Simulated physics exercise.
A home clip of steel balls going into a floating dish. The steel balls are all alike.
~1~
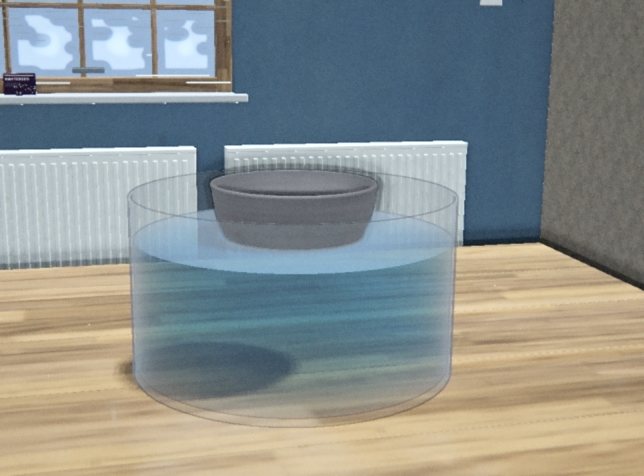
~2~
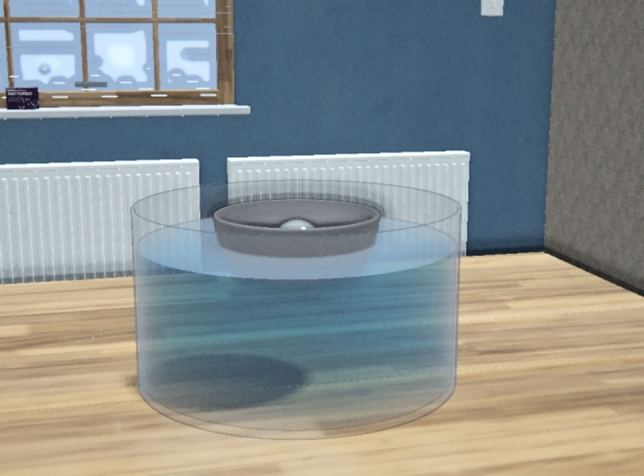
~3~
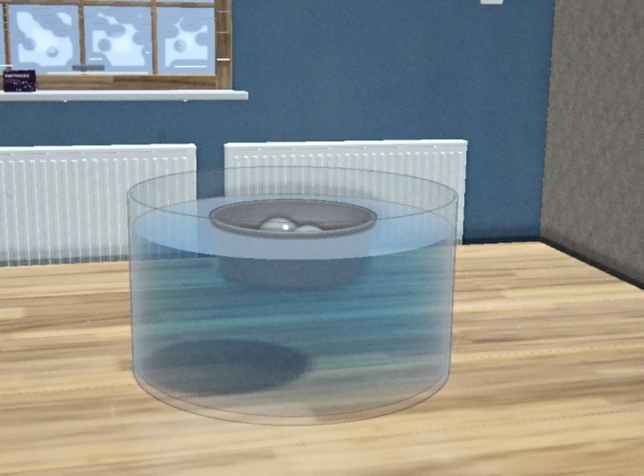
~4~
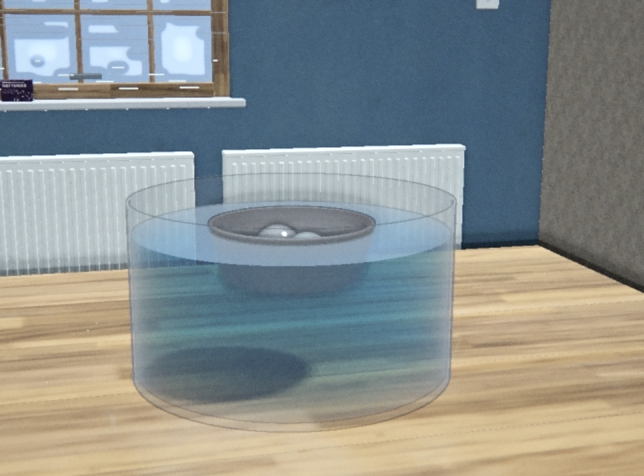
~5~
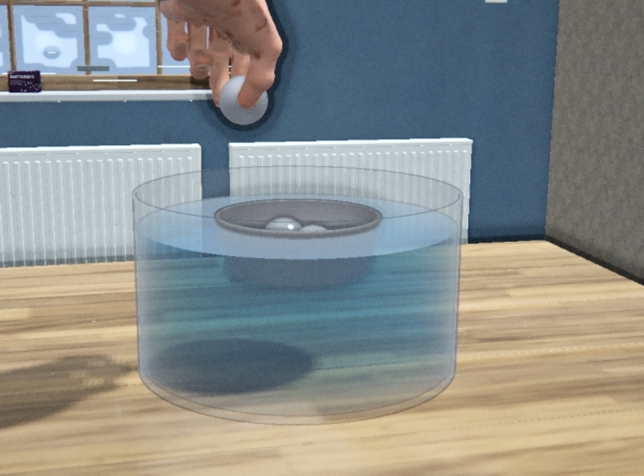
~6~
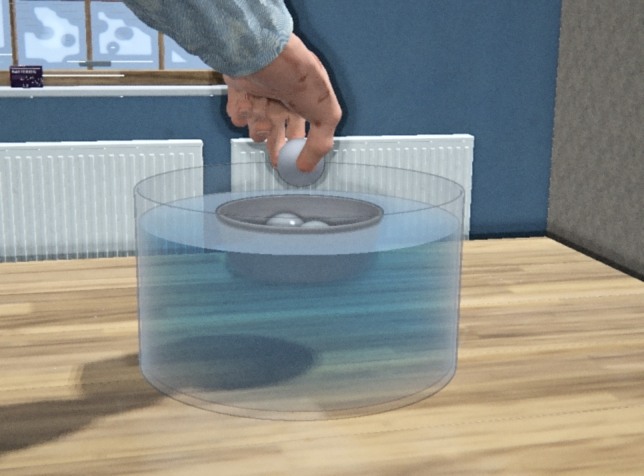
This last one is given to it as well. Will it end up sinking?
Yes, it sinks.
A moment on, the steel ball is in and the dish dips.
Further on, water pours in over its edge.
When it is over, the dish lies on the bottom with its load.
